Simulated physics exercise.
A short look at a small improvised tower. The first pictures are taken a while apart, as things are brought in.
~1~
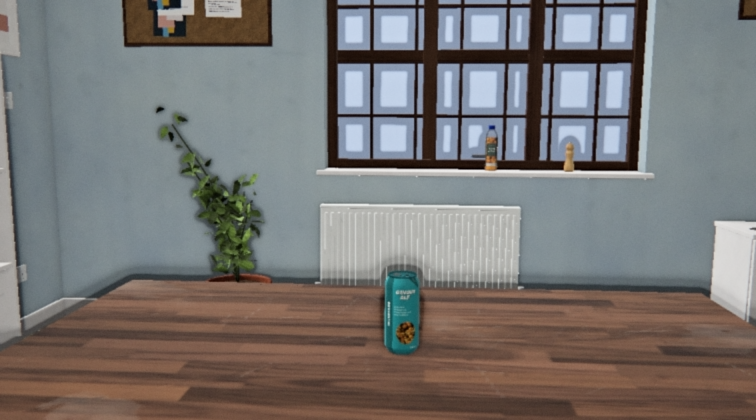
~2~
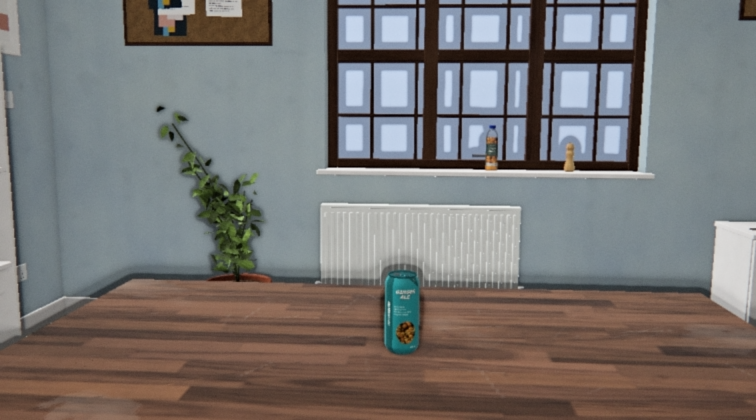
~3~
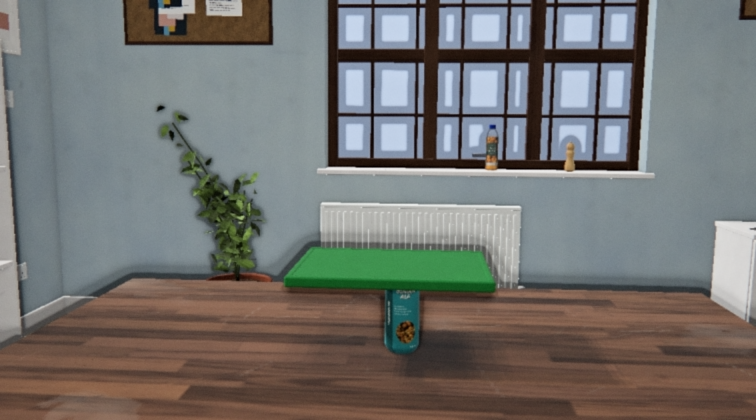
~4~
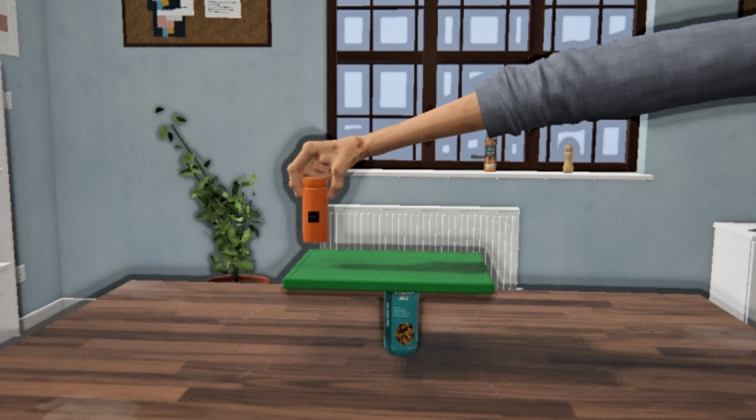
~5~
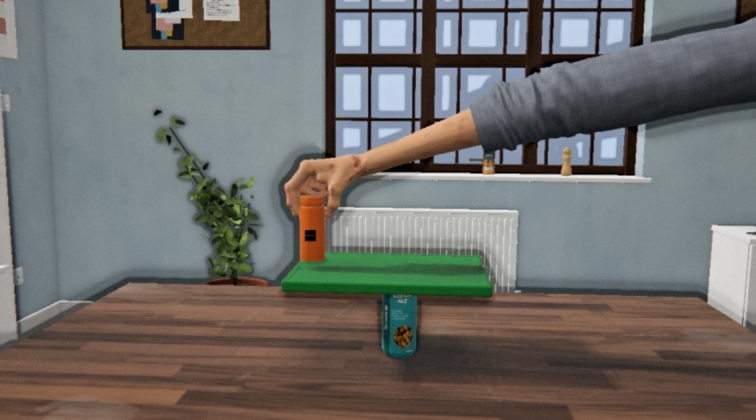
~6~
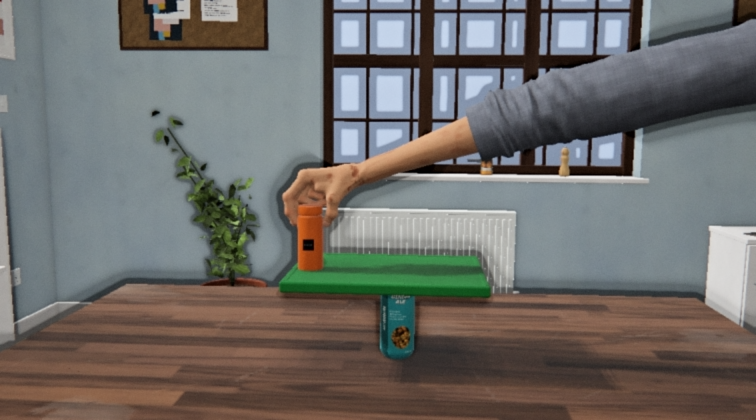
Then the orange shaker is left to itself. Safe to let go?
It comes apart.
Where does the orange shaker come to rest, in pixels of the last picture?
Around (272, 345).
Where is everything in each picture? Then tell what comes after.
In the first picture, the last thing is not in view yet.
In the second picture, the last thing is not in view yet.
In the third picture, the last thing is not in view yet; green lid (392, 267).
In the fourth picture, still above its spot; orange shaker (316, 209); green lid (391, 269).
In the fifth picture, still above its spot; orange shaker (312, 228); green lid (390, 272).
In the sixth picture, set down, still held; orange shaker (310, 237); green lid (388, 272).
Then, 0.40 s on from there, orange shaker now fallen; green lid turned 57° from how it was put.
Then, 0.80 s on from there, green lid now fallen; turquoise can turned 41° from how it was put.
Then, 1.10 s on from there, turquoise can now fallen.
In the end, fallen, green lid, orange shaker and turquoise can. At the end, from the last picture's camera, orange shaker near (272, 346). The stack gives way.
